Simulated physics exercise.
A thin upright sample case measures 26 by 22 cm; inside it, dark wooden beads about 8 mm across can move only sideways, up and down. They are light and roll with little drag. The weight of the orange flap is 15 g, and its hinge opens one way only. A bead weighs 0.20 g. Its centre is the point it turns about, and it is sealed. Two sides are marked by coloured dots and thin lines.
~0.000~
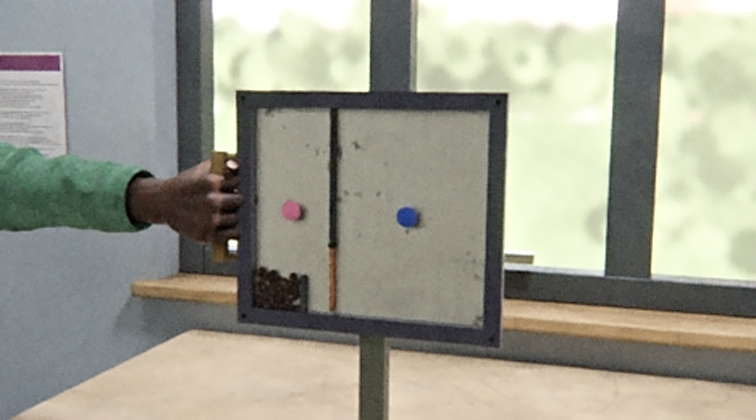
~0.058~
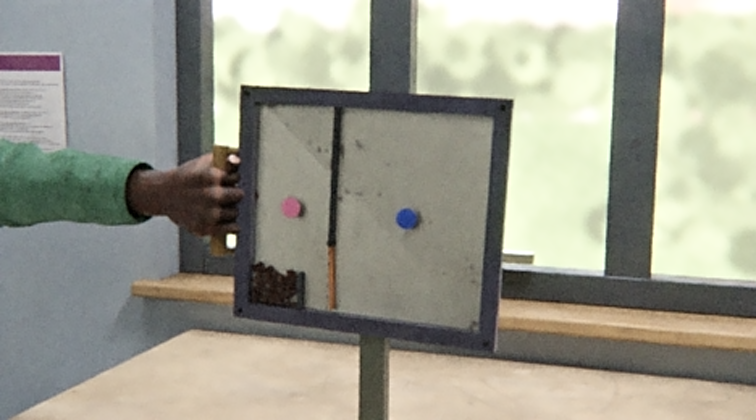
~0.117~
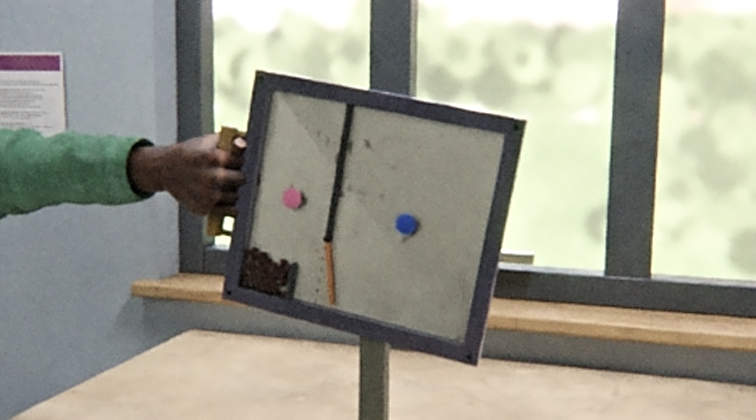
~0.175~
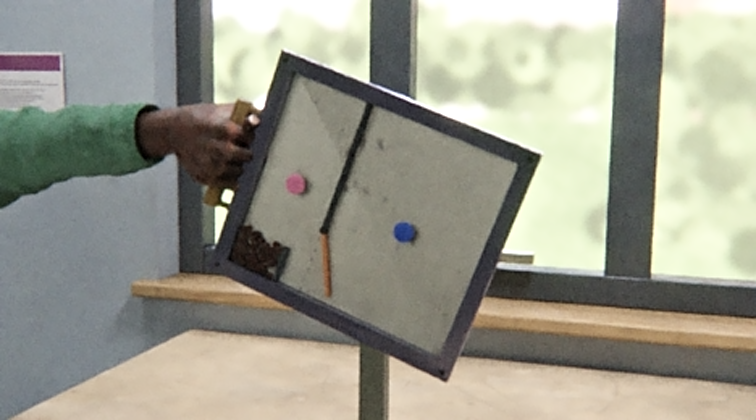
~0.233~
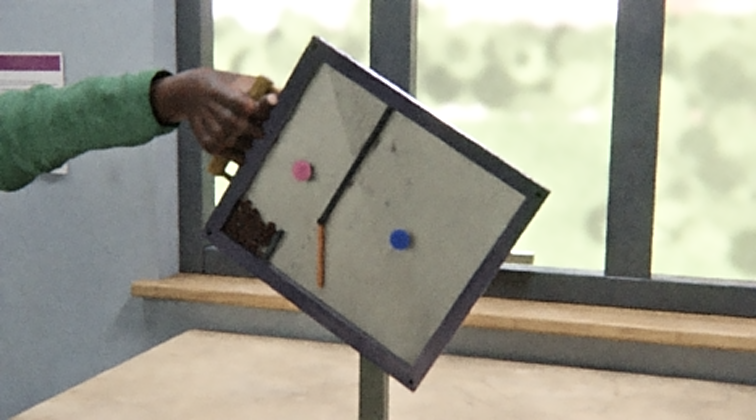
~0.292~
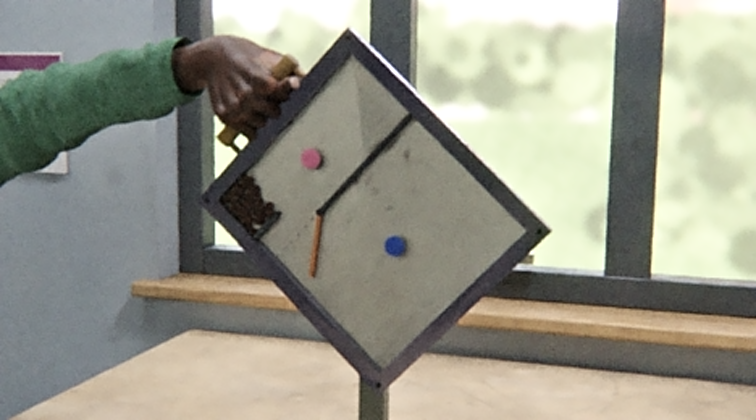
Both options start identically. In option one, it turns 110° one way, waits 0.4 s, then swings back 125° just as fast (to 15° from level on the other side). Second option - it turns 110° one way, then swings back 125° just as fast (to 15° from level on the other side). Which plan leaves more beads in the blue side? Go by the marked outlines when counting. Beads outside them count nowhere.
Pick: The final plan.
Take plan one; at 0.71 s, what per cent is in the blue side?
I'd put it near 10 in a hundred.
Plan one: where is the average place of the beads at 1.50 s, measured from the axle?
Some 2 cm right and 4 cm above.
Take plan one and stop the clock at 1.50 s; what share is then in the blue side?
Share: Close to 15 percent.
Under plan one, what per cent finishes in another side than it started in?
Something near 25 per cent end up elsewhere.
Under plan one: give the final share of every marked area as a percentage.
Tally: Pink side = 75; blue side = 25.
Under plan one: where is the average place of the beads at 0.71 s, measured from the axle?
It sits around 2 cm to the left and around 7 cm up.
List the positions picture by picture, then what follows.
In the first picture, level; about 40 beads; beads centred (277, 290); top one (263, 269); orange flap (333, 245); pink (291, 211), blue (406, 217).
In the second picture, turned 2° clockwise; beads centred (274, 286); top one (260, 264).
In the third picture, turned 9° clockwise; beads centred (266, 273); top one (255, 250); wall ends (329, 234), (294, 265).
In the fourth picture, turned 20° clockwise; beads centred (256, 252); top one (249, 227); orange flap (324, 230) tilted 4°.
In the fifth picture, turned 32° clockwise; beads centred (251, 228); top one (248, 203).
In the sixth picture, turned 43° clockwise; beads centred (249, 204); top one (245, 179); orange flap (321, 212) tilted 8°; pink (310, 159), blue (394, 246).
Plan one. 0.71 s, it stands 110° clockwise; the beads' middle is 2 cm left of and 7 cm above the centre; pink 90 %, blue 10 %; orange flap open 51°.
After 1.50 s, it stands 48° clockwise; the beads' middle is 2 cm right of and 4 cm above the centre; pink 85 %, blue 15 %; orange flap open 50°.
After 1.89 s, it stands 15° anticlockwise; the beads' middle is 1 cm left of and 10 cm below the centre; pink 70 %, blue 30 %; orange flap open 9°.
At rest by 2.8 s, it stands 15° anticlockwise; pink 75 %, blue 25 %; orange flap open 8°.
Plan two would end with pink 55 %, blue 45 %.
